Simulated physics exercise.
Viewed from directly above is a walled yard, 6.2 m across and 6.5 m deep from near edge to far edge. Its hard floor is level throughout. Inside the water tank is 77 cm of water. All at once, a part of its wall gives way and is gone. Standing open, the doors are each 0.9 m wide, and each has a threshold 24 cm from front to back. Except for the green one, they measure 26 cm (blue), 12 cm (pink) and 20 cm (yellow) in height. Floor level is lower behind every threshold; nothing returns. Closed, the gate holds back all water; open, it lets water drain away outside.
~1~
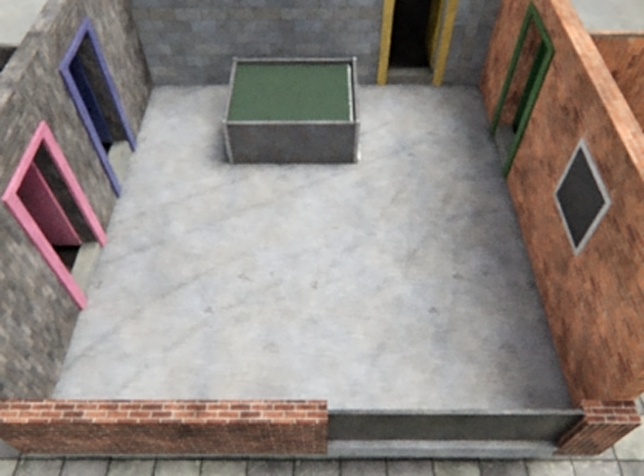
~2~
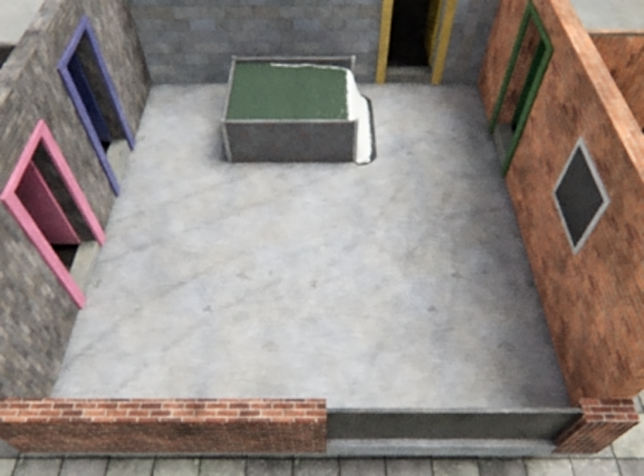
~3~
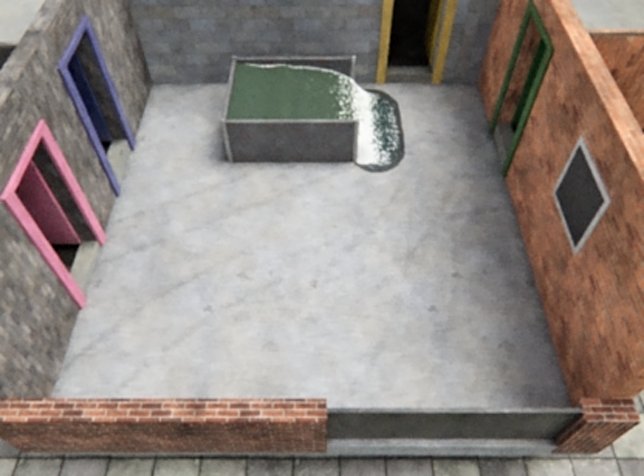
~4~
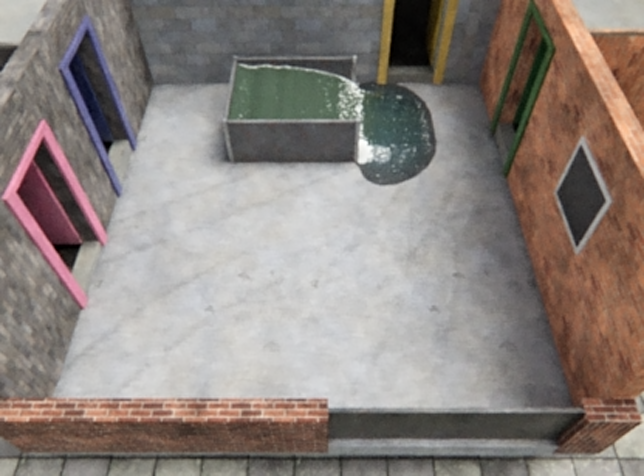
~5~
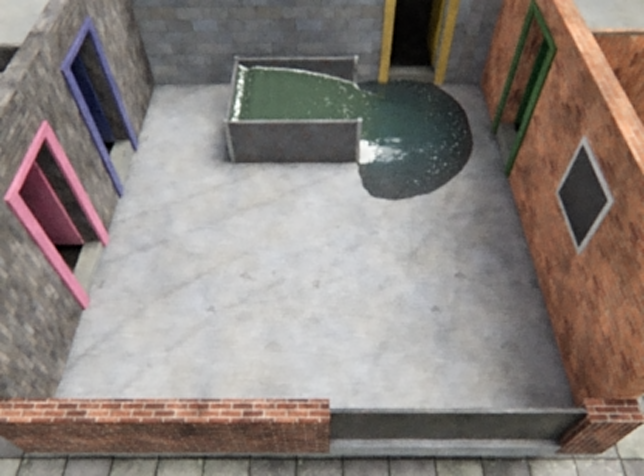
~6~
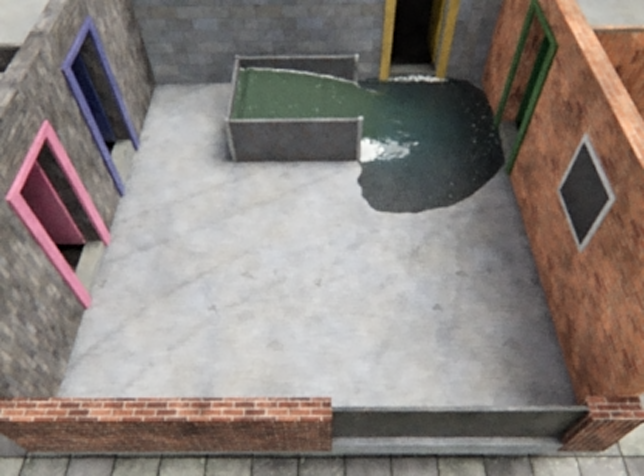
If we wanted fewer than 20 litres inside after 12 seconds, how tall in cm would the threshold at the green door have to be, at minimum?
It would need to be around 34 cm tall.
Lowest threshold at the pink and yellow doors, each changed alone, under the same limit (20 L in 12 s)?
Roughly 6.0 cm at pink and 23 cm at yellow.
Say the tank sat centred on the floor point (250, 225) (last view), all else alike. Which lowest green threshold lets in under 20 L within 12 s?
About 19 cm.
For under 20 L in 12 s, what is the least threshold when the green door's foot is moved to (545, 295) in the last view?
Roughly 7.0 cm, give or take.
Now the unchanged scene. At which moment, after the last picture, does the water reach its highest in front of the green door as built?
Approximately 1.4 s.
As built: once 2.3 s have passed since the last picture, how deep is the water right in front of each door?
Depths in cm: Blue 0, pink 0, yellow 25, green 26.
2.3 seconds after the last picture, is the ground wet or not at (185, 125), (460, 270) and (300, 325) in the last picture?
Listed order - unwetted, soaked through, unwetted.
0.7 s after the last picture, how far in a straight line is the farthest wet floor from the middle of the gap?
Front distance: Approx. 3.6 m.
Then, 0.7 s after the last picture water covers 20 % of the floor, deepest (52 cm) near (480, 86); 37 cm at the green door, 24 litres in over its 25 cm threshold.
Then, 2.3 s after the last picture water covers 35 % of the floor, deepest (28 cm) near (578, 423); 26 cm at the green door, 91 litres in over its 25 cm threshold.
Then, 11.3 s after the last picture water covers 100 % of the floor, deepest (15 cm) near (152, 102); 5 cm at the green door, 94 litres in over its 25 cm threshold.
At the green door as built, the water peaked near 38 cm, 1.3 s after the last picture.
Run again over the same 12 s with other heights there, 46 litres in over 29.5 cm, 2 litres over 39.5 cm. The limit of 20 litres is kept from about 34 cm up.
